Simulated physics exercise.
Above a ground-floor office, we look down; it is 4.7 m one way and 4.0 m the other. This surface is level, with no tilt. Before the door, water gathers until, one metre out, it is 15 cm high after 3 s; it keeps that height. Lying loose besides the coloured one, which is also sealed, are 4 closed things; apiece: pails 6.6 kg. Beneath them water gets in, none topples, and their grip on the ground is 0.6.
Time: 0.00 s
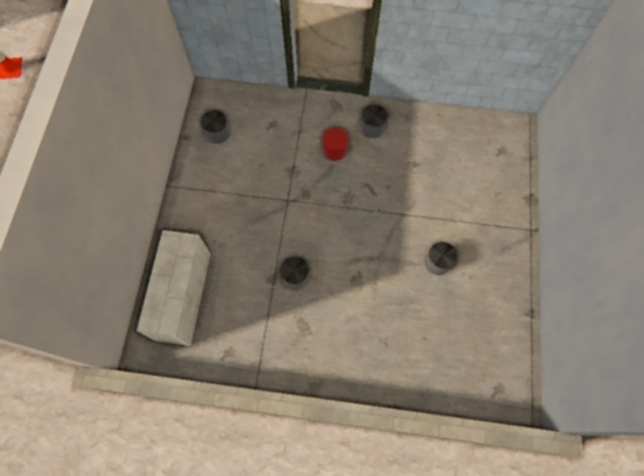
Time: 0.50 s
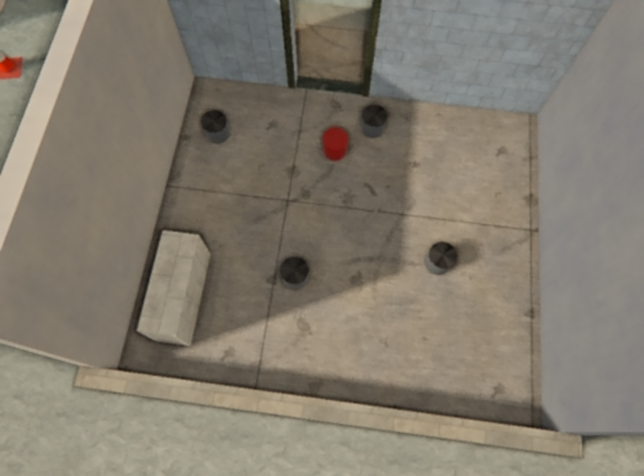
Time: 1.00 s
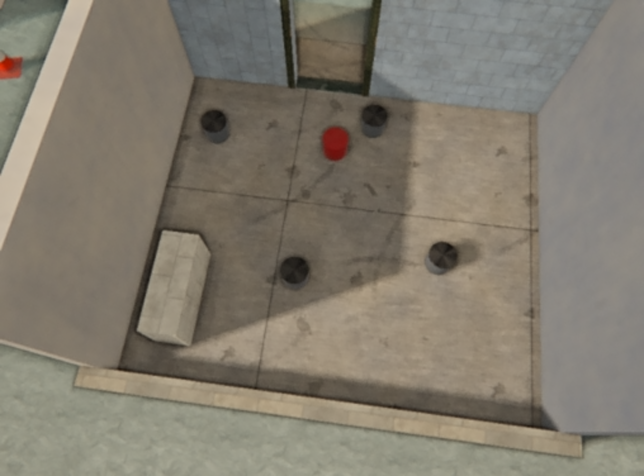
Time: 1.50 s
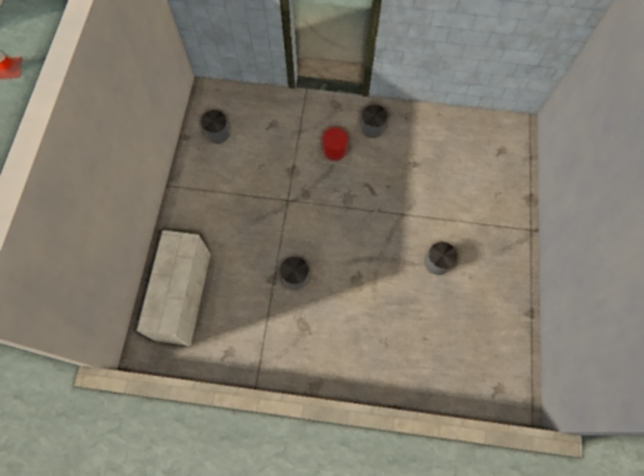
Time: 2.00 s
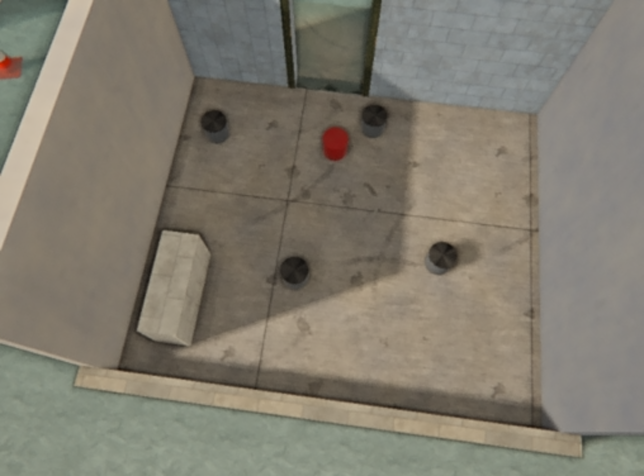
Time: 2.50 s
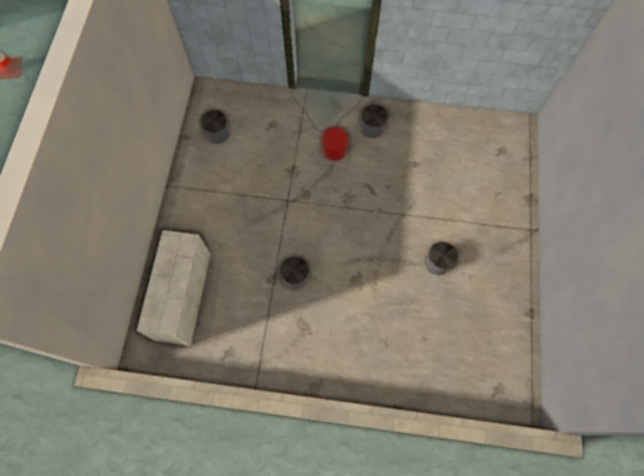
Murky water rising outside a walled room and starting to seep through the doorway, while a red pail and dark containers stay still.
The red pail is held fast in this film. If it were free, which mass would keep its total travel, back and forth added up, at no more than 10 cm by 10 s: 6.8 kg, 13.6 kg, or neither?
Only the bigger ballast works.
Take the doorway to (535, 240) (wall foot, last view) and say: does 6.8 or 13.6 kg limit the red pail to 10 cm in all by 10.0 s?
With that change, the lighter one suffices.
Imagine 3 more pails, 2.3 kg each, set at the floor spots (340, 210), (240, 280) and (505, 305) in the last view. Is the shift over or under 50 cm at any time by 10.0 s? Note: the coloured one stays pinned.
Result, in order - falls shy; exceeds it; falls shy.
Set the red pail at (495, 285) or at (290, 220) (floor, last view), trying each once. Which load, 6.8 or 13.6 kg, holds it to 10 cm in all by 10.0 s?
In order, both loads succeed and both loads succeed.
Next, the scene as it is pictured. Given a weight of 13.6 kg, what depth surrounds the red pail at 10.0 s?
Depth: Approx. 5 cm.
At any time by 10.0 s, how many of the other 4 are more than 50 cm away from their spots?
The total is 0.
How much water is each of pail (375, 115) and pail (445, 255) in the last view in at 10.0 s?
I'd put it at 4 cm and 2 cm respectively.
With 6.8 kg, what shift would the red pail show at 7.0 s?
Roughly 40 cm.
After 3.5 s the red pail would be 1 cm from its start with 6.8 kg and 0 cm from its start with 13.6 kg; 5 cm of water round it then.
After 4.5 s the red pail would be 33 cm from its start with 6.8 kg and 0 cm from its start with 13.6 kg; 6 cm of water round it then.
After 7.0 s the red pail would be 44 cm from its start with 6.8 kg and 0 cm from its start with 13.6 kg; 5 cm of water round it then.
After 10.0 s the red pail would be 45 cm from its start with 6.8 kg and 0 cm from its start with 13.6 kg; 5 cm of water round it then.
